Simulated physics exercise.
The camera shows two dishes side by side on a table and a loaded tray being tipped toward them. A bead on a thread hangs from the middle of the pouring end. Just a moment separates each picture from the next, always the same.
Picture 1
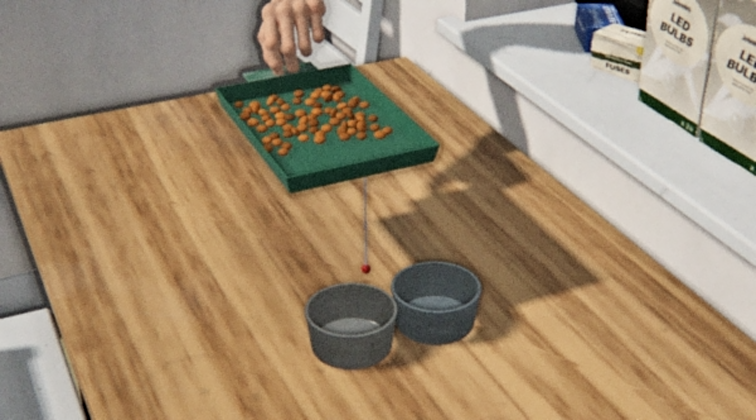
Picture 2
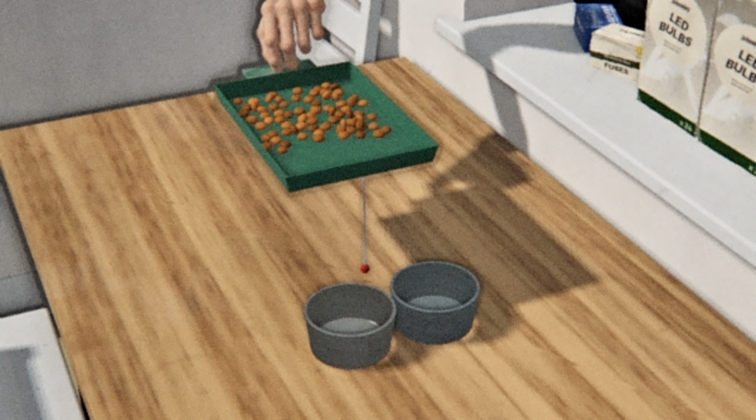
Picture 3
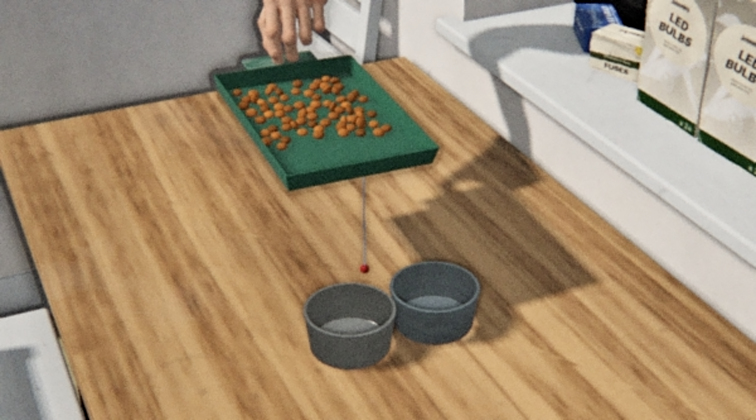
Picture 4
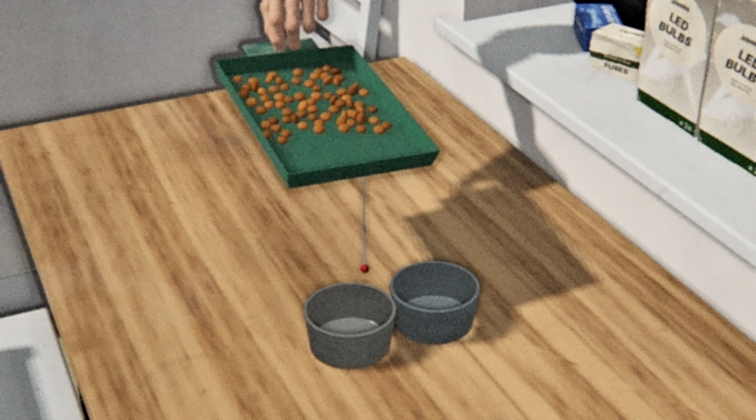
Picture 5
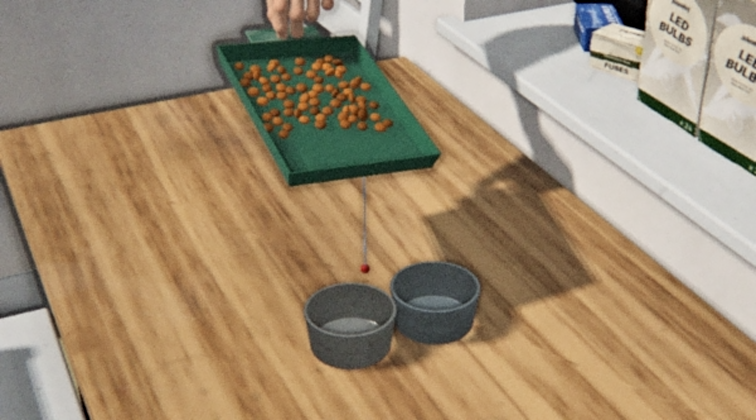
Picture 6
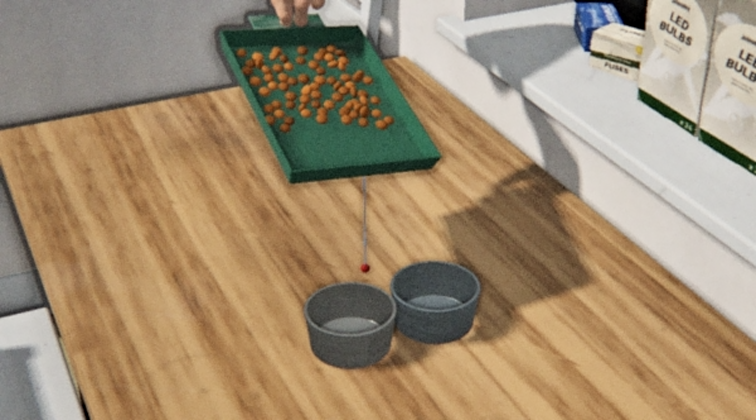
A green tray of small orange-brown bits, held by a hand at its far end, gradually tilted as the hand raised that end, while two gray dishes and a hanging red bead stayed still.
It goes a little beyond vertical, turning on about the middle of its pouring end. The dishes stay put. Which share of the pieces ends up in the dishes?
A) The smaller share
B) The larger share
(B) The larger share.
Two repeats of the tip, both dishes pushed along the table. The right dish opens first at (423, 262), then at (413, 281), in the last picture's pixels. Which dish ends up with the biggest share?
Place 1: The one on the right side; place 2: The one on the right side.
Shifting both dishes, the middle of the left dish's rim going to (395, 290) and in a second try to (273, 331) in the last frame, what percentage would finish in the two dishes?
70 %, then 0 %.
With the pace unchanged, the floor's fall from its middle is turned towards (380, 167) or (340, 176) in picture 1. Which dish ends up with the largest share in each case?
First place: The dish to the right; second place: The dish to the left.
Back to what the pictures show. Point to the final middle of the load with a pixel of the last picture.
I'd put the middle somewhere around (435, 308).
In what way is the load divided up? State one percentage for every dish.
For the left dish 0 %, for the right dish 90 %.
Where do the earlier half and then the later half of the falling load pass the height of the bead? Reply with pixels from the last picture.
About (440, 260) to begin with, then about (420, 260).
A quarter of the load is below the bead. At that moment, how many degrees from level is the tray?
The angle is around 90°.
Soon after the last picture, tray tipped steeply; nearly all on the tray; a small part in the air.
A little later, tray tipped past a quarter turn; about half on the tray; about a third in the right dish; a small part outside both; a small part in the air.
Later still, tray tipped past a quarter turn; a stray few in the left dish; most in the right dish; a small part outside both.
At rest, tray tipped past a quarter turn; a stray few in the left dish; most in the right dish; a small part outside both.
